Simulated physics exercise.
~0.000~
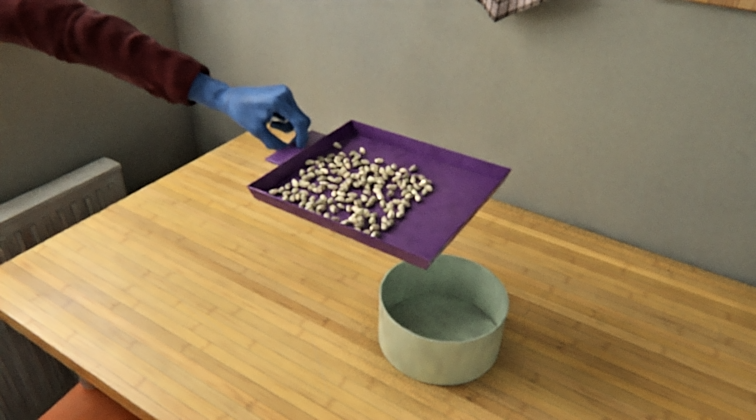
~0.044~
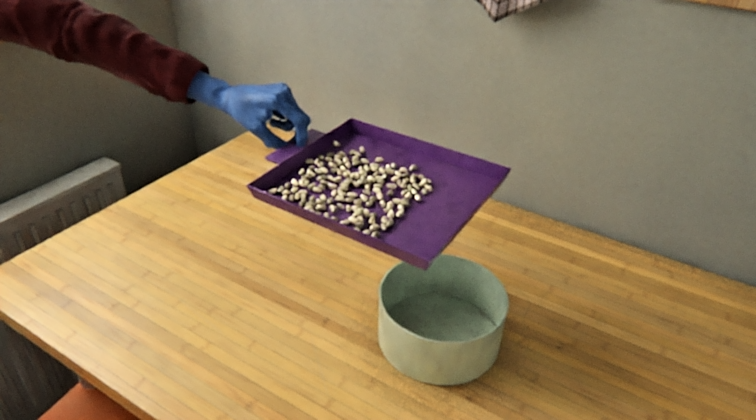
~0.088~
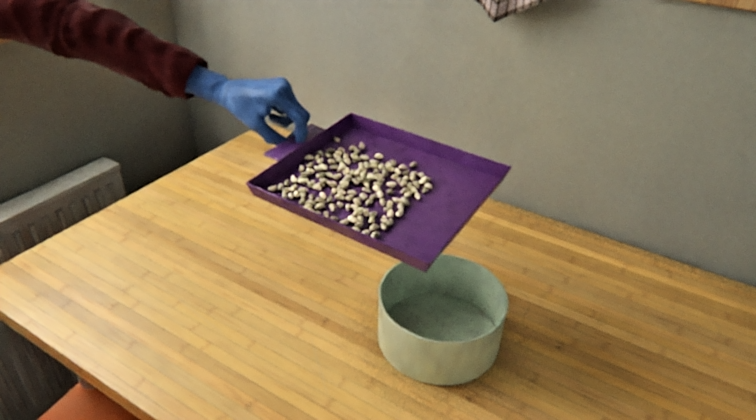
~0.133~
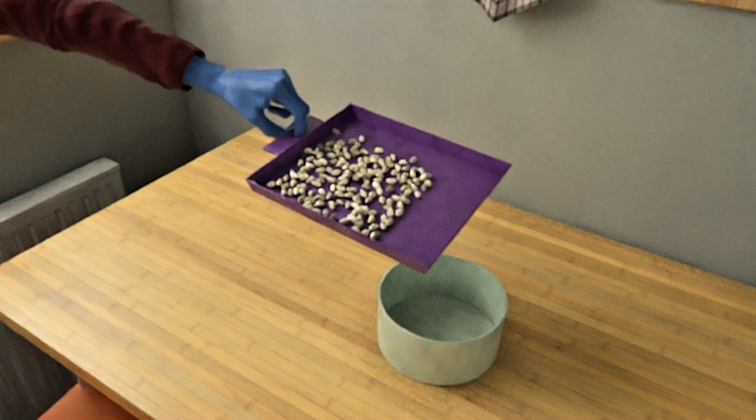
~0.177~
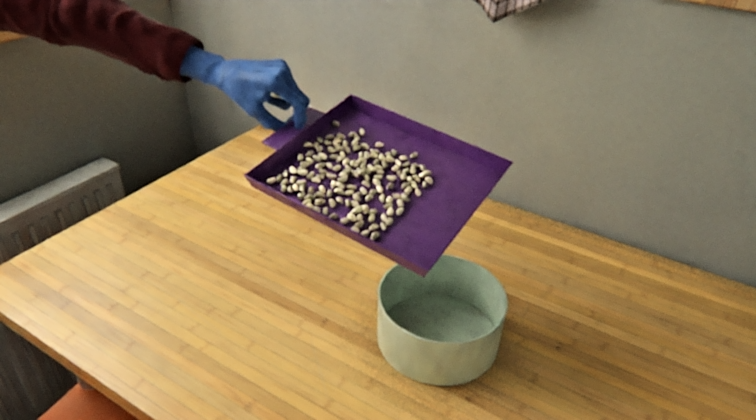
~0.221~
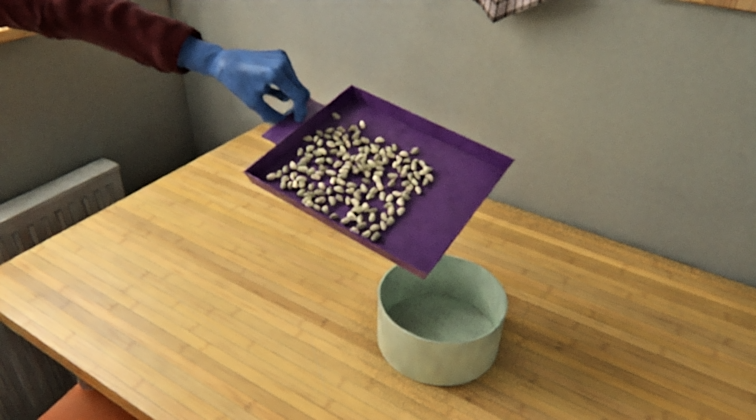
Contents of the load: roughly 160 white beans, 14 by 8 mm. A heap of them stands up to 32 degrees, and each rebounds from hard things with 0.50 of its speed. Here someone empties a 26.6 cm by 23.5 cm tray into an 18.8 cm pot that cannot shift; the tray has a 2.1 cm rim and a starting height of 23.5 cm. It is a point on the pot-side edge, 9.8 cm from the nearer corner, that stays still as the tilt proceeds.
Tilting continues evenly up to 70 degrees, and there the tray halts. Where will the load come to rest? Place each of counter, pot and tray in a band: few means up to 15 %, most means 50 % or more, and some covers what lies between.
Counter: Most; pot: Few; tray: Some.
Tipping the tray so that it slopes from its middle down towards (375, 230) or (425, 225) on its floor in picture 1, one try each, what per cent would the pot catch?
Approximately 0 percent, then 0 percent.
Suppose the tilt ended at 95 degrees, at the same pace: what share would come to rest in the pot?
It would be near 10 per cent.
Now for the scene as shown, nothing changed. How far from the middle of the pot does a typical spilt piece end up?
About 20 centimetres.
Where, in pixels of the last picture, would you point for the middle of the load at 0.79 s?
By then the middle of the load sits around (407, 263).
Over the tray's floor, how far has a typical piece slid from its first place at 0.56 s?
6 cm.
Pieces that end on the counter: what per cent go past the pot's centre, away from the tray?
80 per cent.
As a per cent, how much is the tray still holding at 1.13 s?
Load share: Around 35%.
After 0.56 s, tilt 41 degrees; the tray holds 100 %, the pot 0 %.
Then, at 0.79 s, tilt 60 degrees; the tray holds 95 %, the pot 0 %.
After 1.13 s, tilt 70 degrees; the tray holds 35 %, the pot 0 %.
In the end, at 3.0 s, counter 80 %, pot 0 %, tray 20 %.
